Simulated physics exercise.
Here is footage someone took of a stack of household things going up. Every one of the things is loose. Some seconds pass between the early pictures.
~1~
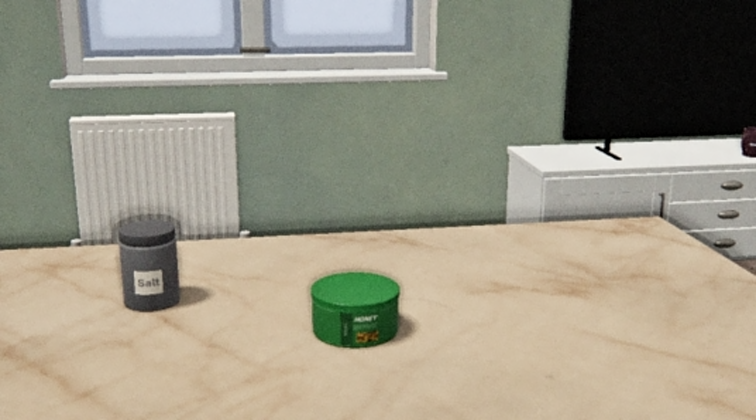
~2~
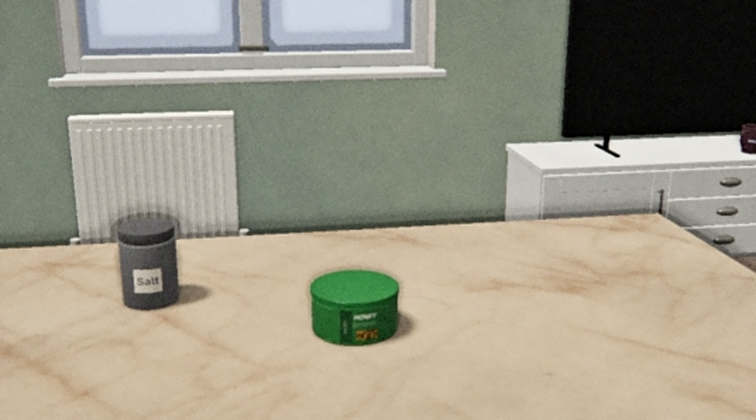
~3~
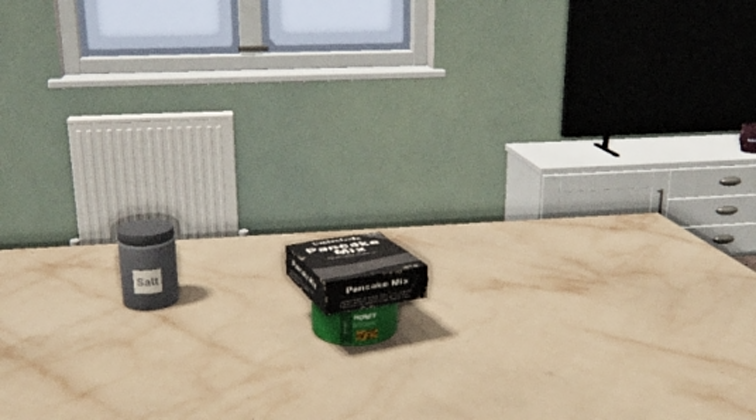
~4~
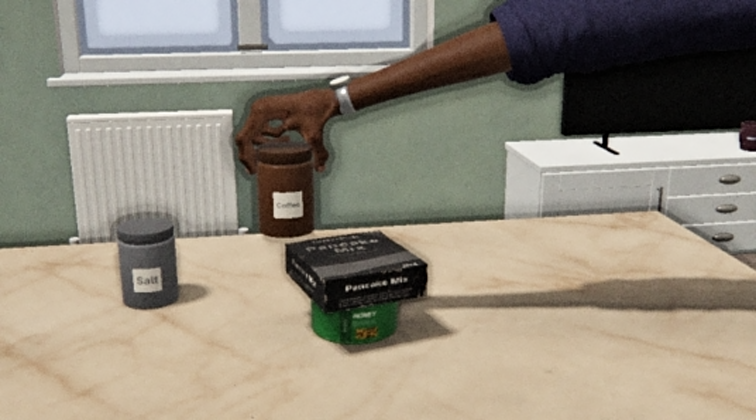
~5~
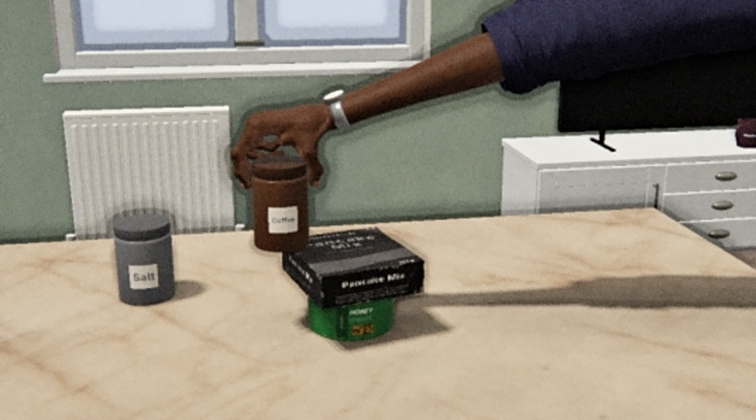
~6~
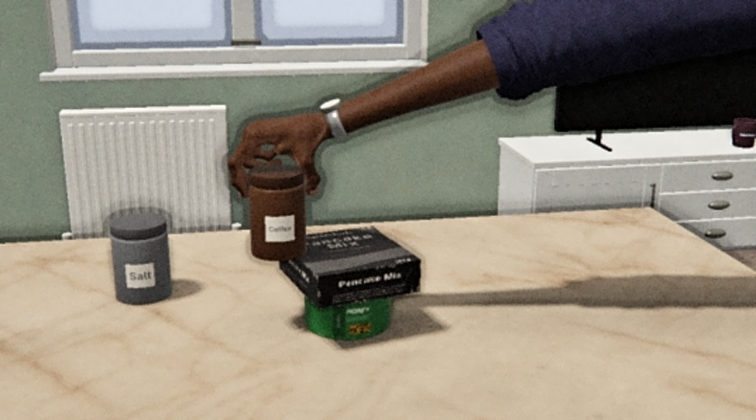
On a marble-patterned tabletop, a black pancake mix packet appears on top of a green tub beside a grey salt jar, then a hand lowers a brown coffee jar a short way behind the packet, still gripping it.
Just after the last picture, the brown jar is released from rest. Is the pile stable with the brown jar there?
The pile can't cope with it, I'd say.
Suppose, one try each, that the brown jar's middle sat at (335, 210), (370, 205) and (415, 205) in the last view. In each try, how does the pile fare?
So the first time it stays intact, the second time it stays intact, and the third time it tips over.
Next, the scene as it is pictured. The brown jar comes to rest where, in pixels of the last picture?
Look around (208, 317) in the final frame.
Then, 0.40 s after the last picture, brown jar now fallen.
Then, 0.50 s after the last picture, things are still on the move.
At rest, fallen, brown jar; the other 3 in place. Seen from the same camera at the end, brown jar near (208, 317). The pile loses its balance.
